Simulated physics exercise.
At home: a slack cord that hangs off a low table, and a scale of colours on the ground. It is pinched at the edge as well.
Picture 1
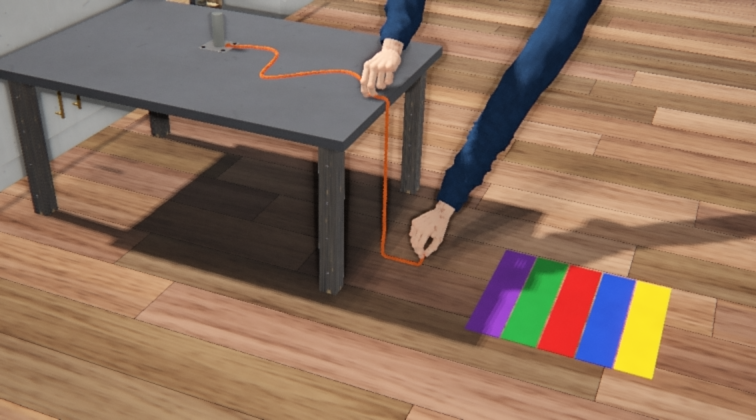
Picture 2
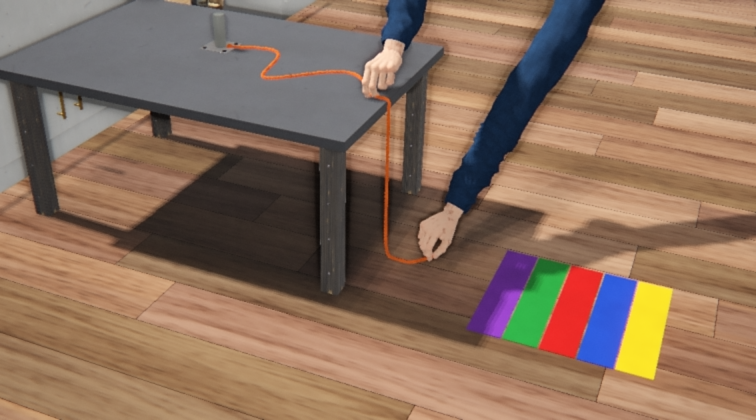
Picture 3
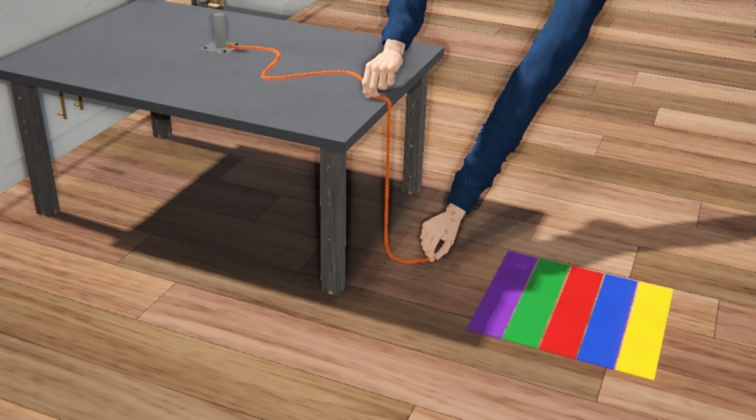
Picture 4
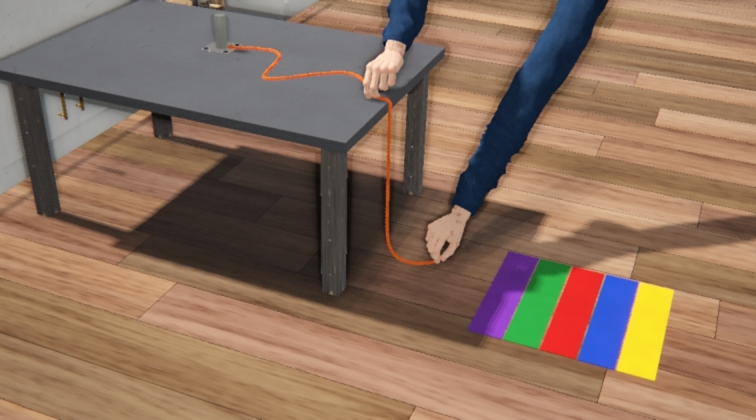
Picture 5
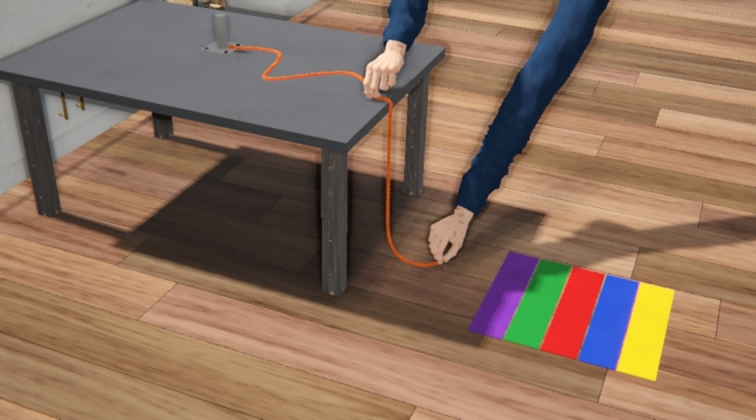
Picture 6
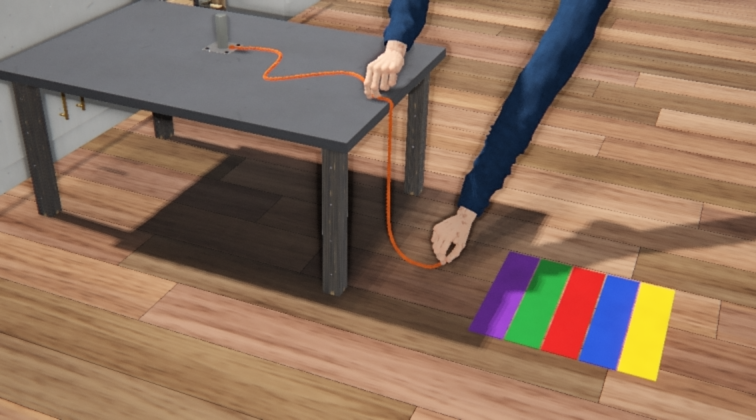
On a wooden floor beside a low grey table, an orange cord runs across the tabletop, pinched at the edge by one hand, and hangs down to another hand near the ground. That lower hand draws the cord's end slightly right, toward the purple side of a five-coloured strip, while the upper hand stays still.
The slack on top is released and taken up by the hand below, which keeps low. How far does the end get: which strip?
It gets as far as the yellow strip.
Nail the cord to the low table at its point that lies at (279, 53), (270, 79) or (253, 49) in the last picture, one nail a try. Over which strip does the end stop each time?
It would be yellow; red; yellow.
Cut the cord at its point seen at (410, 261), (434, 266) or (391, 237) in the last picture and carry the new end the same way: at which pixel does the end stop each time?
Try by try, around (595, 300), (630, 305) and (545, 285).
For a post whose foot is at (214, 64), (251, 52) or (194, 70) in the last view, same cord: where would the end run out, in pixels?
About (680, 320), (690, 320) and (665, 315).
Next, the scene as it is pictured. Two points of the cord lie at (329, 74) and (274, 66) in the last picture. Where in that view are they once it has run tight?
They go to (381, 92) and to (300, 68).
Early on, end near (574, 293); over red.
Midway, end near (622, 305); over blue.
At the end of the slack, end near (652, 312); over yellow. The yellow one.
